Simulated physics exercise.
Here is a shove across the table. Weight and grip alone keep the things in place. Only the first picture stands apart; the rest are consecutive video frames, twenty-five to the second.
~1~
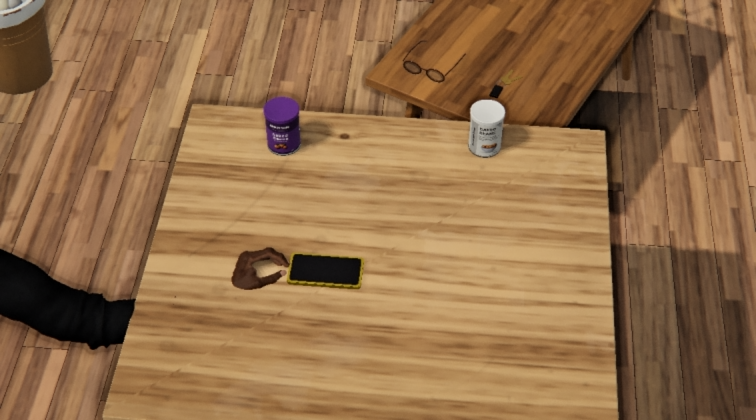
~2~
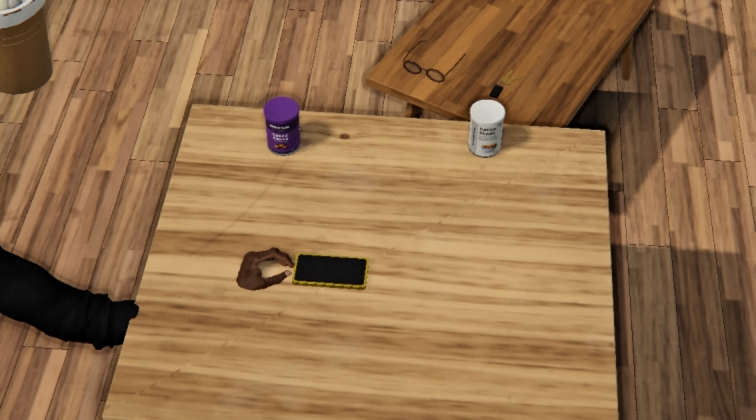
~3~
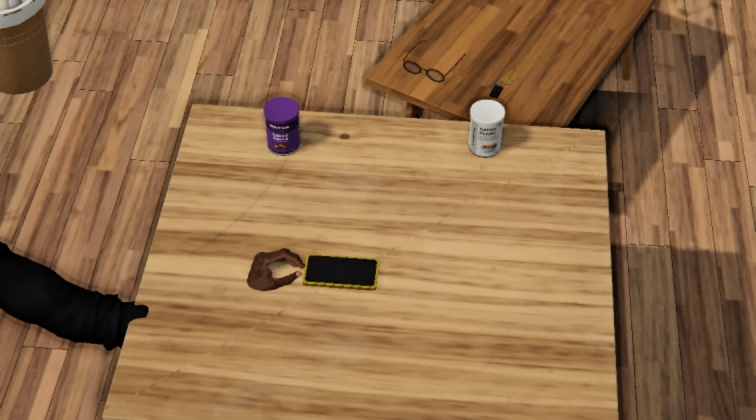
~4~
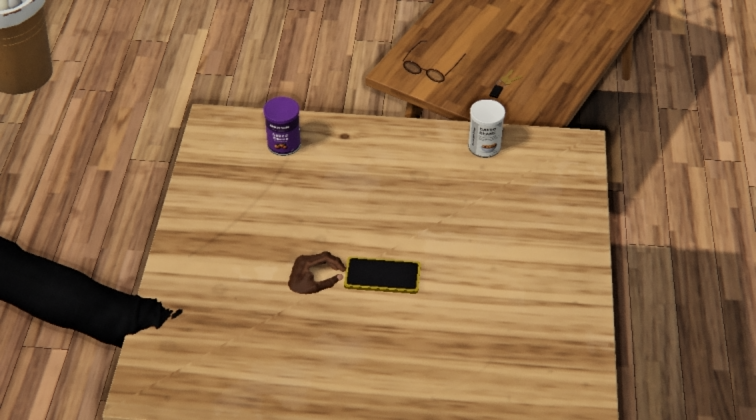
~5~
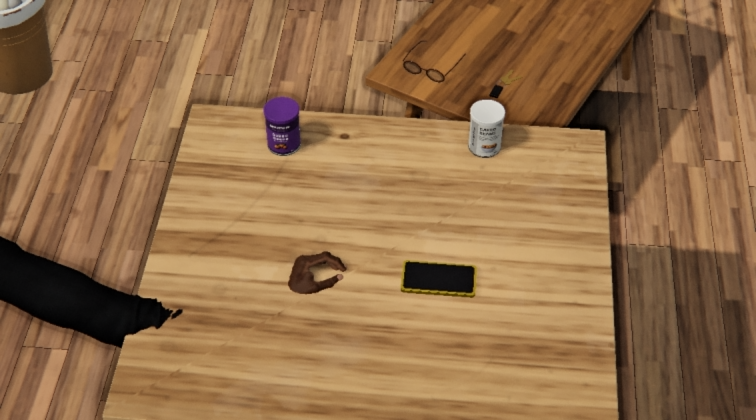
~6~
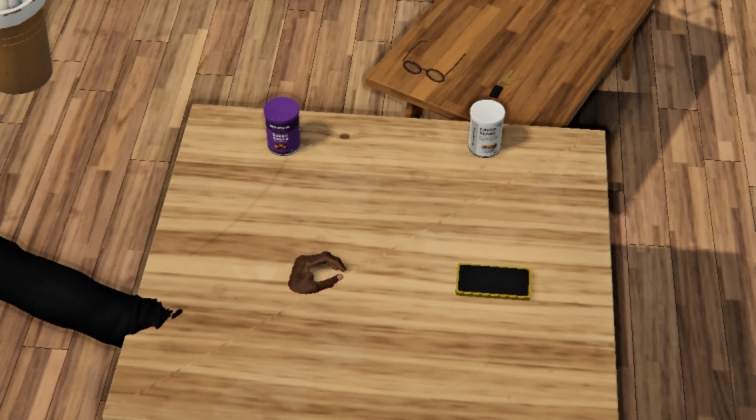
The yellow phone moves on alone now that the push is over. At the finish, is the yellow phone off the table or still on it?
Off the table.
Then, 0.10 s after the last picture, yellow phone now off the table.
Then, 0.30 s after the last picture, things are still on the move.
Then, 0.40 s after the last picture, as before.
By the end, off the table, yellow phone.
